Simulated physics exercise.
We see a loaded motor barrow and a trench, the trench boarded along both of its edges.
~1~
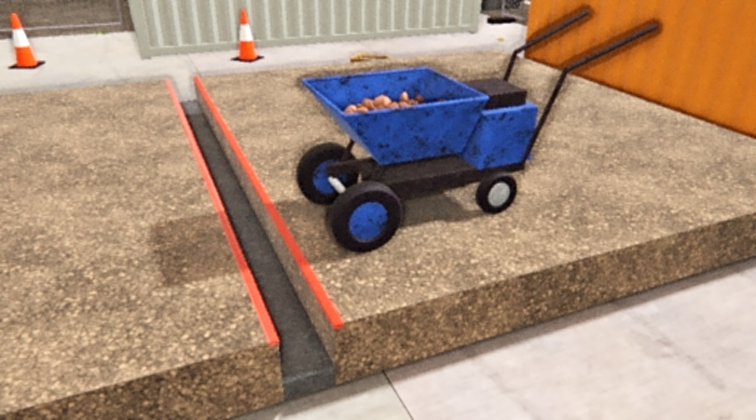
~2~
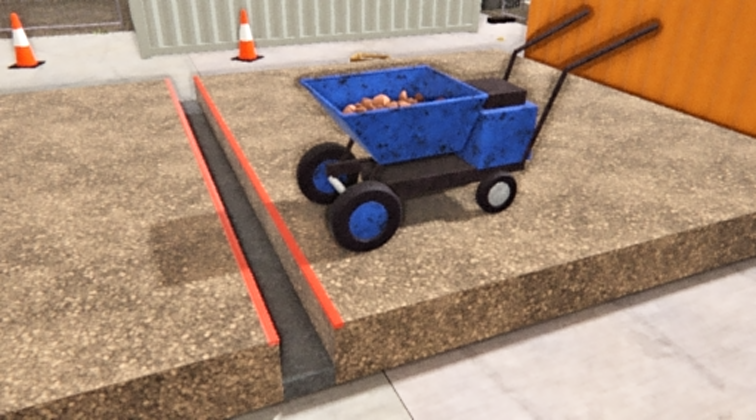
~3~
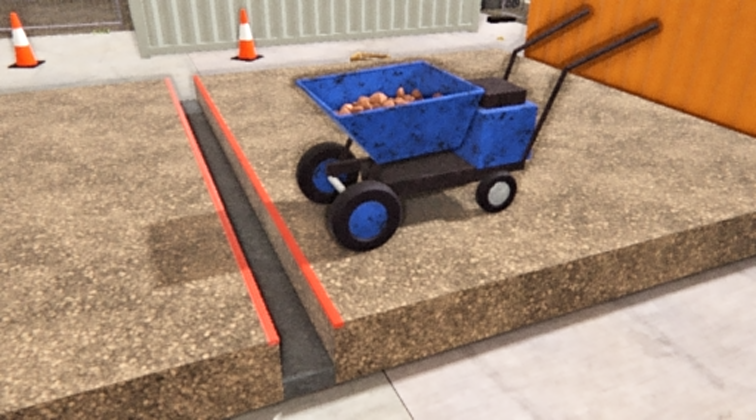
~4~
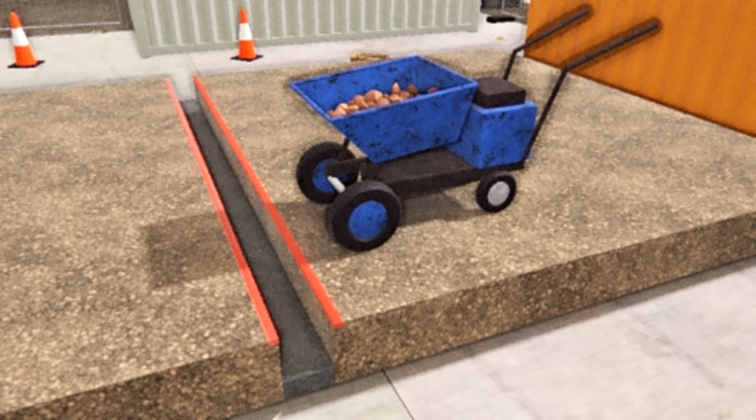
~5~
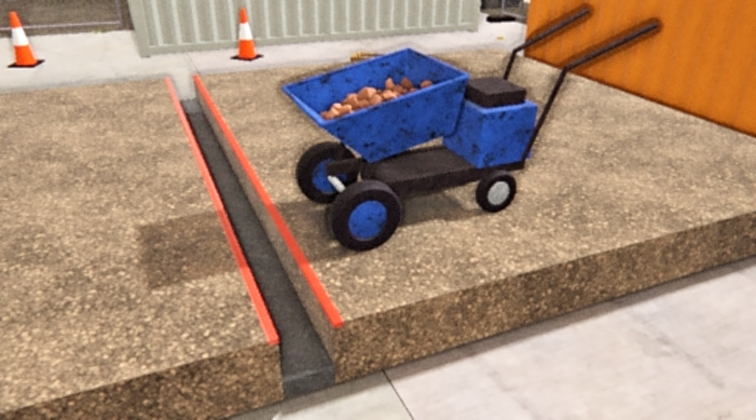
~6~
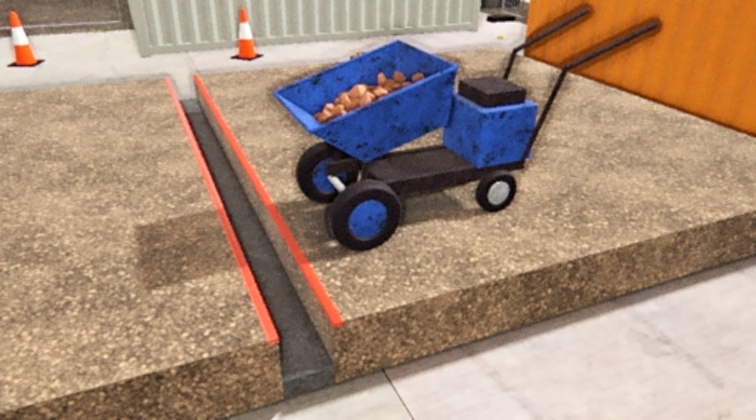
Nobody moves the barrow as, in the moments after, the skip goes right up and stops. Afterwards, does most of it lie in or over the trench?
No: Mostly out.
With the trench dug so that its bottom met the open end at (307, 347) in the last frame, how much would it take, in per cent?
About 10 per cent.
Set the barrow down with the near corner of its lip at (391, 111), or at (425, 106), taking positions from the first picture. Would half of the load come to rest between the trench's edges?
One after the other: The greater share and the greater share.
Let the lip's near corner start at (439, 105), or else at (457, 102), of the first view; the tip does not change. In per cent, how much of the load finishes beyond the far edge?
Try 1: 0 %. Try 2: 0 %.
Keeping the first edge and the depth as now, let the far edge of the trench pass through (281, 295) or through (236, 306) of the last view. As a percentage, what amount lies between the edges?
I'd expect close to 0 in a hundred and then close to 40 in a hundred.
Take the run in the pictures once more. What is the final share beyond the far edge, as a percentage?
Result: Close to 85 %.
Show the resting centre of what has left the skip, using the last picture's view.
Centre at rest, last view: Approx. (190, 251).
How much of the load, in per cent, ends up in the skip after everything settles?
It is some 0 percent.
Soon after the last picture, skip tipped steeply; all in the skip.
A little later, skip tipped right over; most in the skip; a stray few in or heaped over the trench; about a quarter beyond it; a stray few falling.
Later still, skip tipped right over; a small part in the skip; a stray few in or heaped over the trench; nearly all beyond it.
By the end, skip tipped right over; a small part in or heaped over the trench; most beyond it.
